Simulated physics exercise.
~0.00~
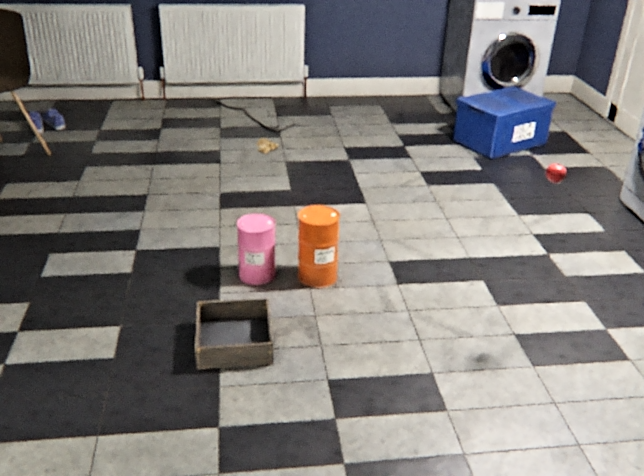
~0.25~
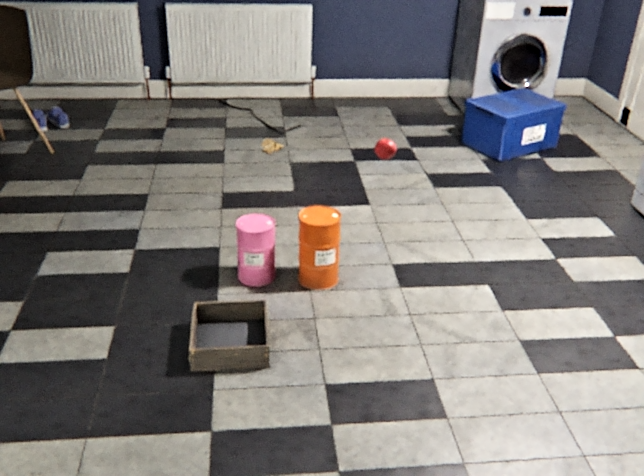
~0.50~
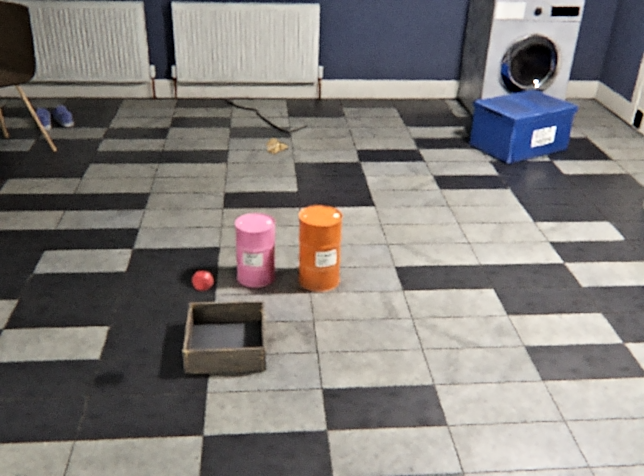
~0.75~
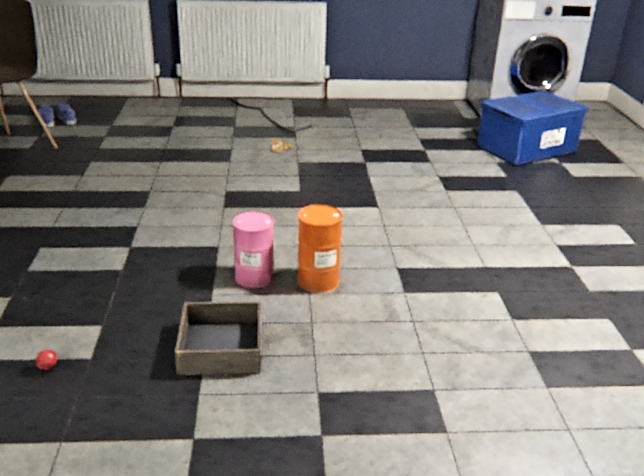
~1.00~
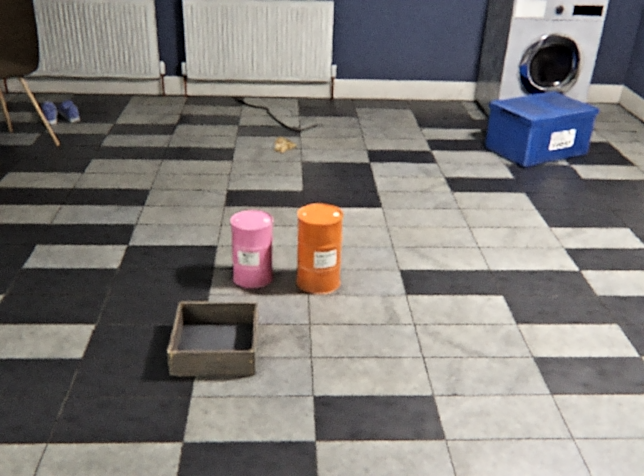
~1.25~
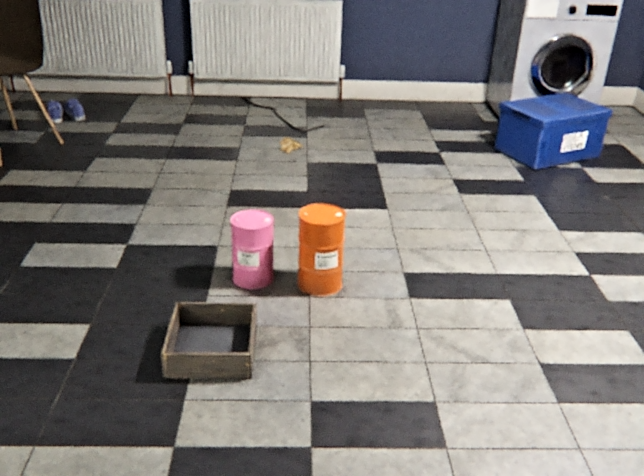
Pink and orange canisters standing still beside an open box as a red apple crosses leftward, missing it and leaving view.
